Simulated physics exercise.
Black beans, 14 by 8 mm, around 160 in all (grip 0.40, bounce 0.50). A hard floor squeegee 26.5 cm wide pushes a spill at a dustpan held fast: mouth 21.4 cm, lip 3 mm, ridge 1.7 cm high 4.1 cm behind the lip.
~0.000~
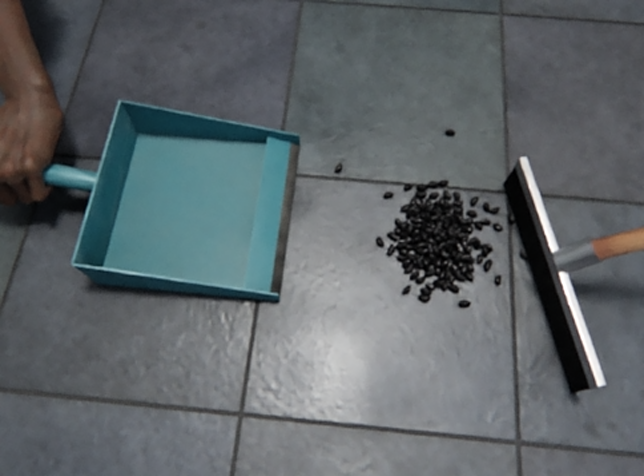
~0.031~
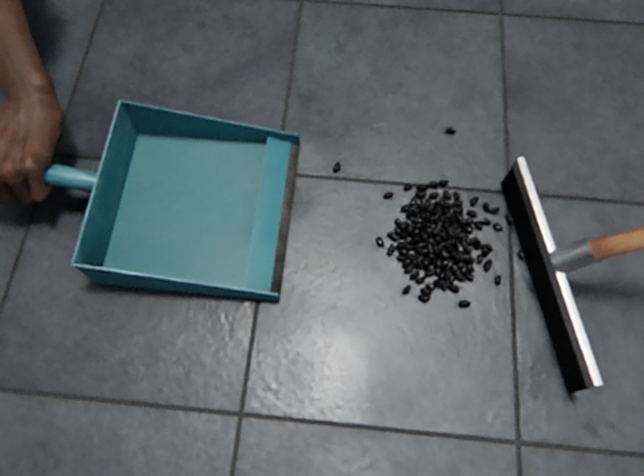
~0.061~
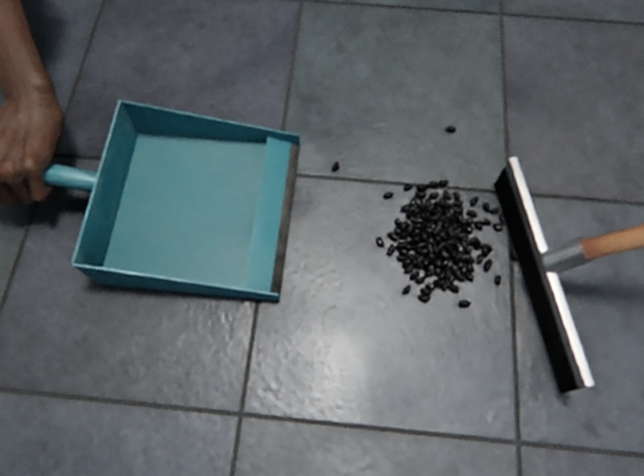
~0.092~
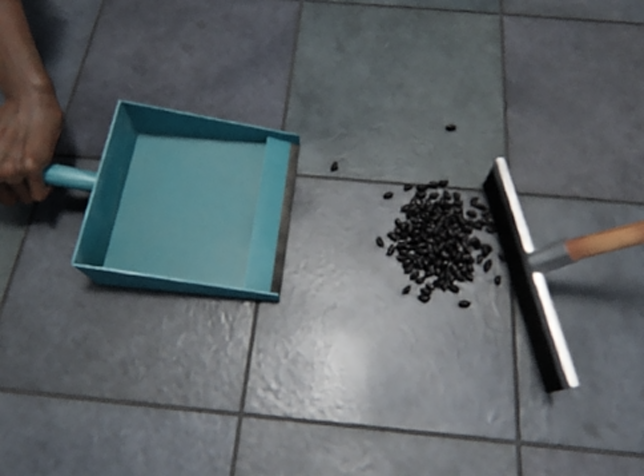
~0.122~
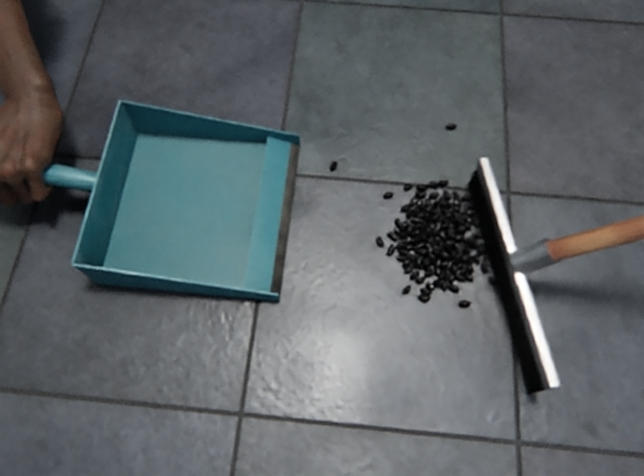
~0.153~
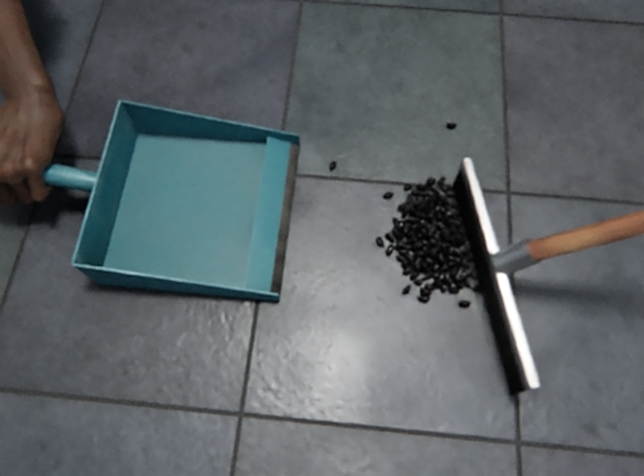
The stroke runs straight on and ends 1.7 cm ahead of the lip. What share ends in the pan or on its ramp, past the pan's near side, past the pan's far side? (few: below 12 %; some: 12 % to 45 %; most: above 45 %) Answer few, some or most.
In the pan or on its ramp: Some; past the pan's near side: Some; past the pan's far side: Few.
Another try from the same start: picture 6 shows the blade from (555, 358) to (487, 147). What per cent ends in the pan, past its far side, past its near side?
Pan 0, far 10, near 5.
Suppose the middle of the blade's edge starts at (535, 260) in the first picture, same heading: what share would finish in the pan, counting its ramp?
Some 20 per cent.
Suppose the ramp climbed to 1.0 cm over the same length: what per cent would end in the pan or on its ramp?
In that case some 25 per cent.
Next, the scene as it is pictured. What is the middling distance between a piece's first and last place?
Some 18 cm.
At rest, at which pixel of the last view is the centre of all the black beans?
Near (295, 251).
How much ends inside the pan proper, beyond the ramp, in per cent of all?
Some 0 per cent.
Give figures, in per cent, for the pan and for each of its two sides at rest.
Pan 20; near side 15; far side 0.
After 0.31 s, middle of the blade 14 cm from the lip; 0 % over the lip, far side 0 %, near side 5 %.
After 0.41 s, middle of the blade 7 cm from the lip; 0 % over the lip, far side 0 %, near side 10 %.
After 0.65 s, middle of the blade 5 cm from the lip; 20 % over the lip, far side 0 %, near side 15 %.
At rest (1.7 s), pan 20 %, near side 15 %, far side 0 %, in front of the lip or behind the blade 60 %.
